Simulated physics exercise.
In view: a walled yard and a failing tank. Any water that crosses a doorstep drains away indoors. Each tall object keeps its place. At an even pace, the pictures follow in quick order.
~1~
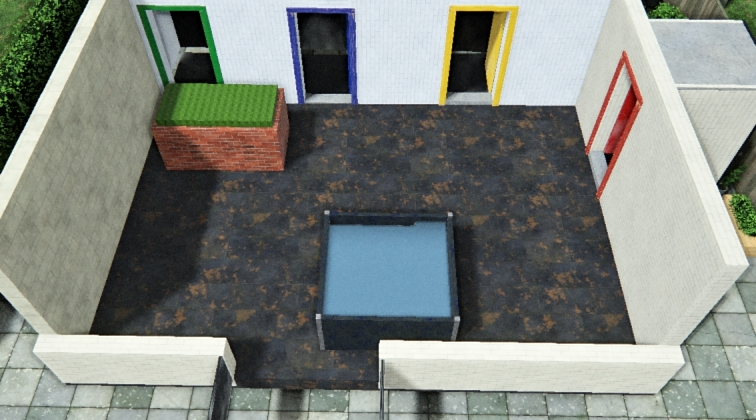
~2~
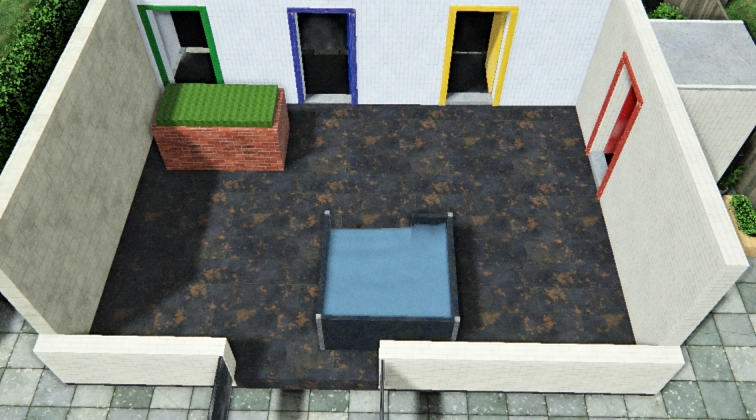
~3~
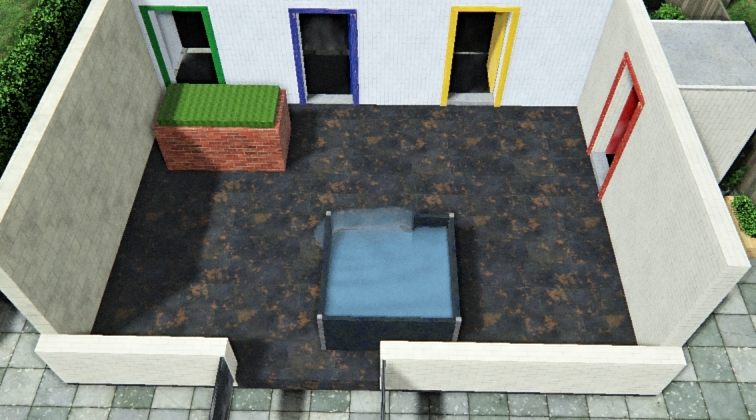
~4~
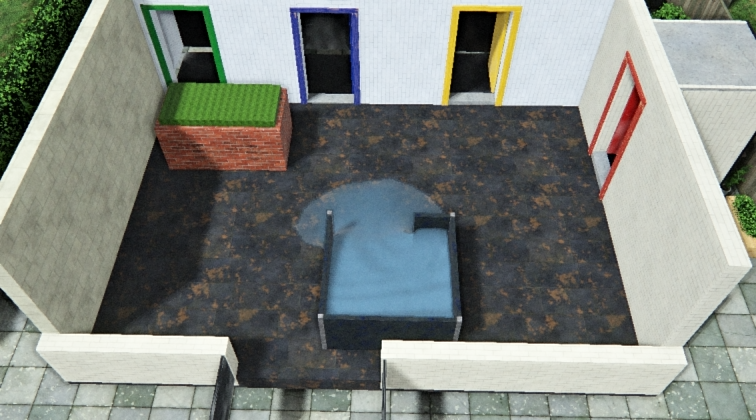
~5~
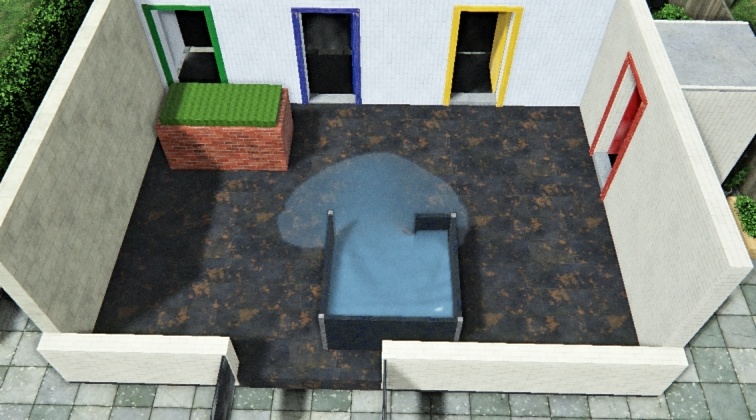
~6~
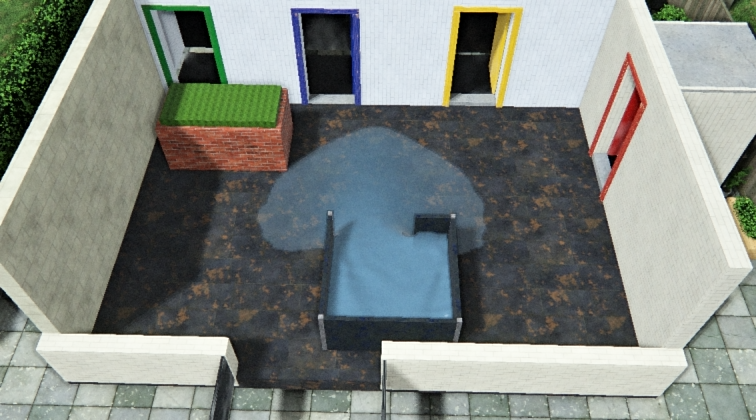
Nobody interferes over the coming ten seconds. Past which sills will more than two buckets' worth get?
One by one: The green door is going to allow over two buckets; the red door is going to allow two buckets or less; the blue door is going to allow over two buckets; the yellow door is going to allow over two buckets.
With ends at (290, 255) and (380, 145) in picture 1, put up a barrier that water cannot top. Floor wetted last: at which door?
Answer: The green one.
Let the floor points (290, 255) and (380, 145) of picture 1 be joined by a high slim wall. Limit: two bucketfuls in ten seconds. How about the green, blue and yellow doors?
Taking them in turn, the green door comes in under, the blue door comes in under, the yellow door comes in over.
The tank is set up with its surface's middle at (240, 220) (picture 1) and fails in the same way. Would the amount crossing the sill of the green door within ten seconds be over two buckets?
As far as I can tell, green gets swamped.
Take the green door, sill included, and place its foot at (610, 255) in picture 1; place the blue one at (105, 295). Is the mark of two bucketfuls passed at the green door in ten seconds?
What follows is that the green door remains below.
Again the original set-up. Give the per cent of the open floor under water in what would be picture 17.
40 %.
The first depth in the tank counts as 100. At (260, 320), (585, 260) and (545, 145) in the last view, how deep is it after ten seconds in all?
Around 4, 2 and 4 percent, in that order.
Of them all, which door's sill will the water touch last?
That would be the one in red.
A moment on, water covers 35 % of the floor; the green door not reached, the red door not reached, the blue door over two buckets in, the yellow door wet at the sill, nothing in.
Next, water covers 40 % of the floor; the green door wet at the sill, nothing in, the red door not reached, the blue door far over two buckets in, the yellow door under two buckets in.
Then, water covers 50 % of the floor; the green door wet at the sill, nothing in, the red door wet at the sill, nothing in, the blue door far over two buckets in, the yellow door over two buckets in.
Later, water covers 80 % of the floor; the green door over two buckets in, the red door wet at the sill, nothing in, the blue door far over two buckets in, the yellow door over two buckets in.
In the end, water covers 95 % of the floor; the green door over two buckets in, the red door wet at the sill, nothing in, the blue door far over two buckets in, the yellow door over two buckets in.
